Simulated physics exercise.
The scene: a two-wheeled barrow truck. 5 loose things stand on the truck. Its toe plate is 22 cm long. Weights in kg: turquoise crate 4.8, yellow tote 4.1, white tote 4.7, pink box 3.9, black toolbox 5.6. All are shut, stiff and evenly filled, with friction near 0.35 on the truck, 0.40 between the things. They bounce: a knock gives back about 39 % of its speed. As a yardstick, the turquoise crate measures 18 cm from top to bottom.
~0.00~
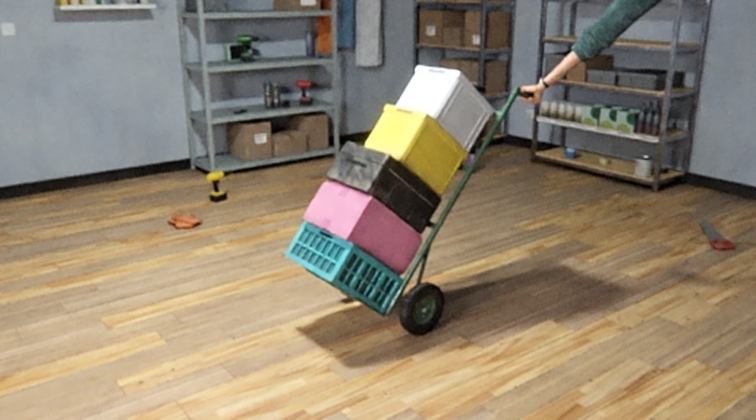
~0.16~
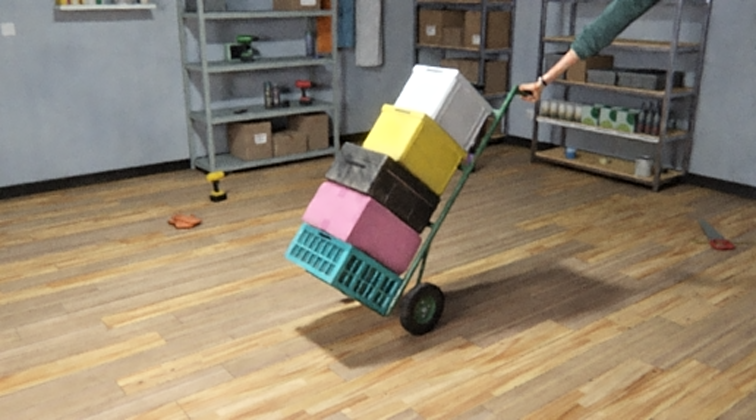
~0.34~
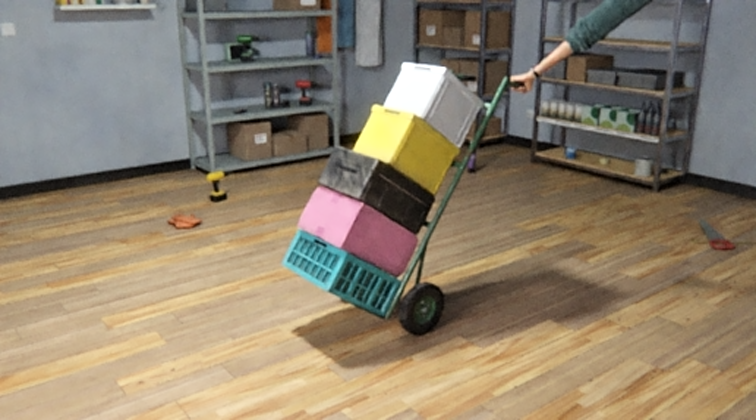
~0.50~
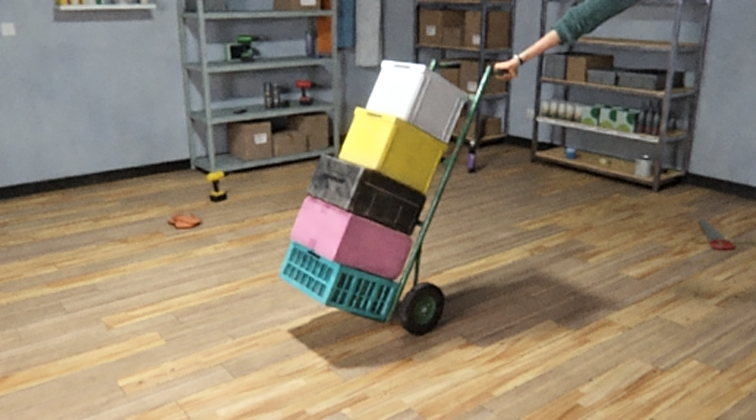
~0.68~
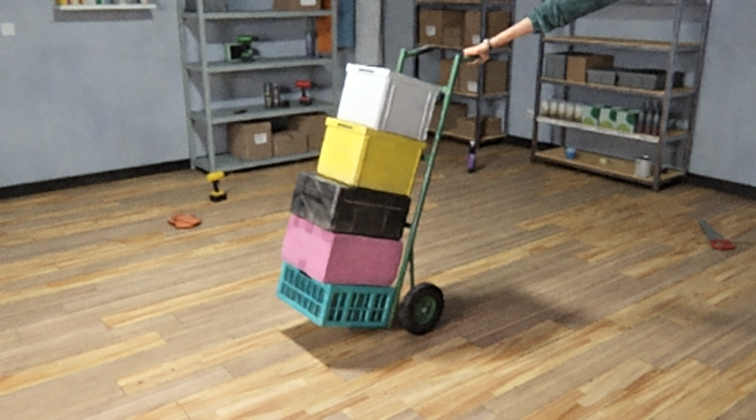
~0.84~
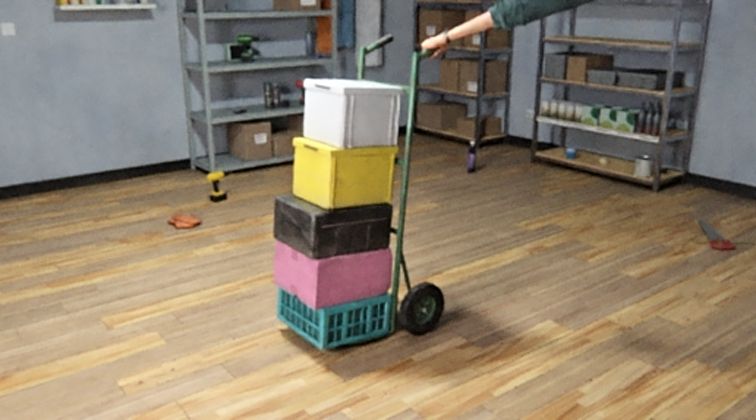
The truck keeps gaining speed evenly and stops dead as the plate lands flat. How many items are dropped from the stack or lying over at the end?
Lost: At least three.
By 1.24 s, truck upright; yellow tote rocked 15° off its seat near (285, 189); turquoise crate rocked 15° off its seat near (328, 308); white tote rocked 15° off its seat.
By 1.74 s, truck upright; yellow tote, white tote and black toolbox now dropped from the stack; turquoise crate rocked 49° off its seat near (309, 301); pink box rocked 49° off its seat.
By 2.04 s, truck upright; pink box now dropped from the stack; turquoise crate on its side near (283, 312).
By 2.54 s, truck upright; turquoise crate on its side near (282, 312).
When it is over (3.4 s), dropped from the stack, yellow tote, white tote, pink box and black toolbox; lying over on the truck, turquoise crate. End places, in pixels of the last picture, turquoise crate near (281, 313).
